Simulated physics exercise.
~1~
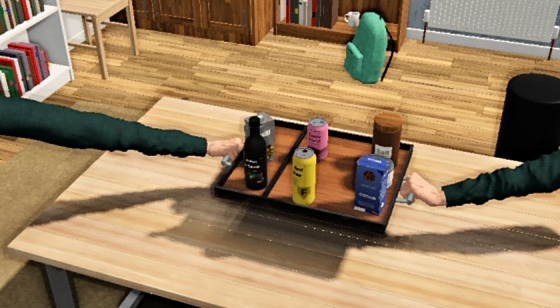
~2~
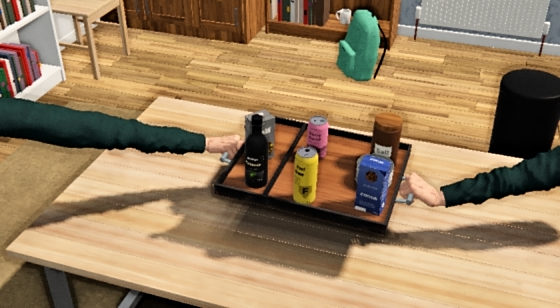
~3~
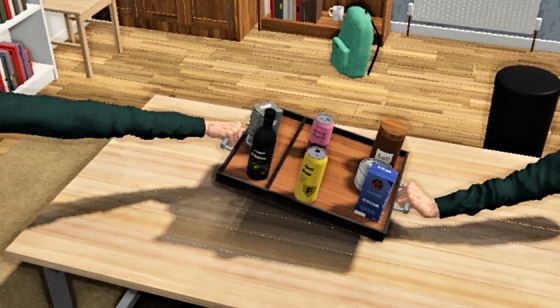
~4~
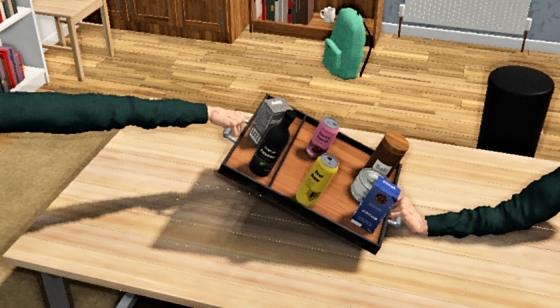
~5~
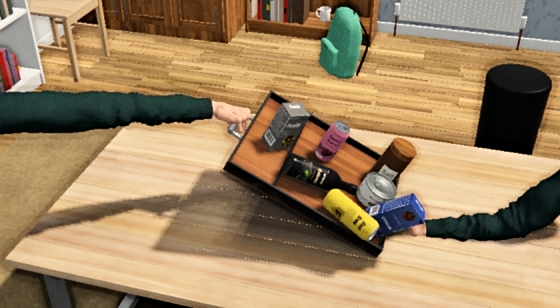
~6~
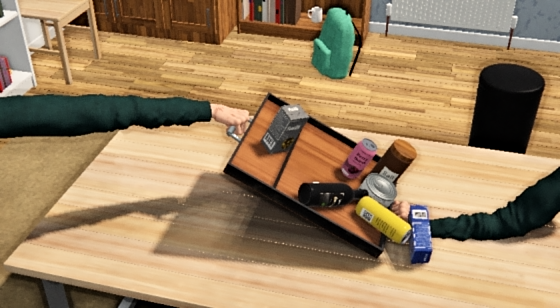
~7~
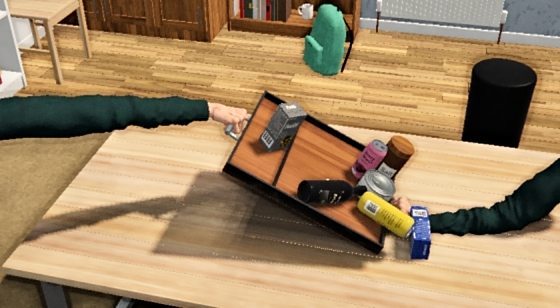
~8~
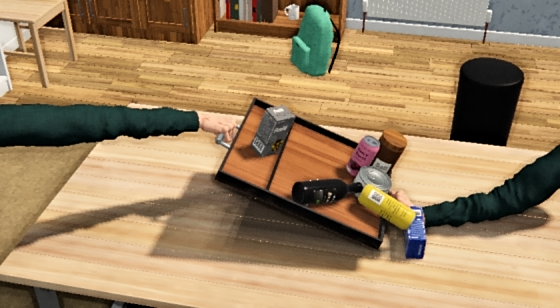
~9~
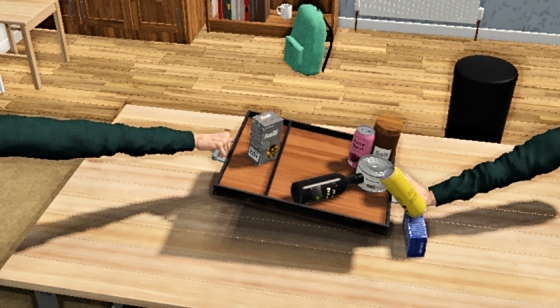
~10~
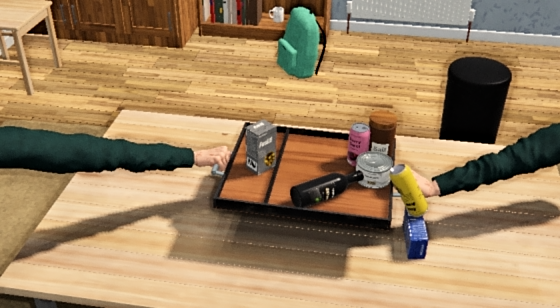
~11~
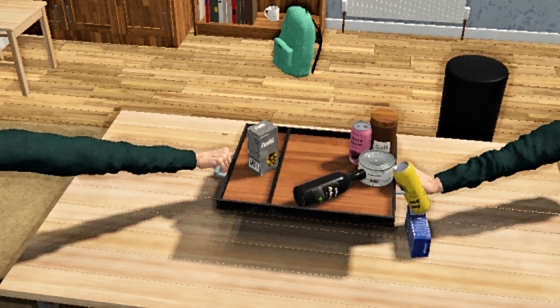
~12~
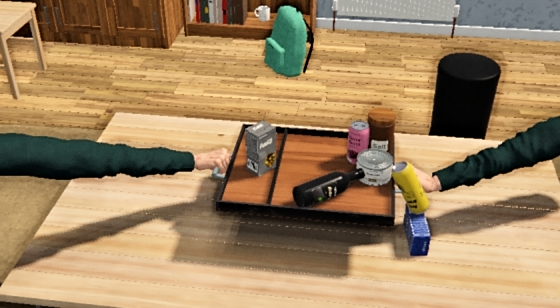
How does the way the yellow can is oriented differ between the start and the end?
At the start the yellow can is upright on the tray. At the end it is upside down, off the tray's right edge.
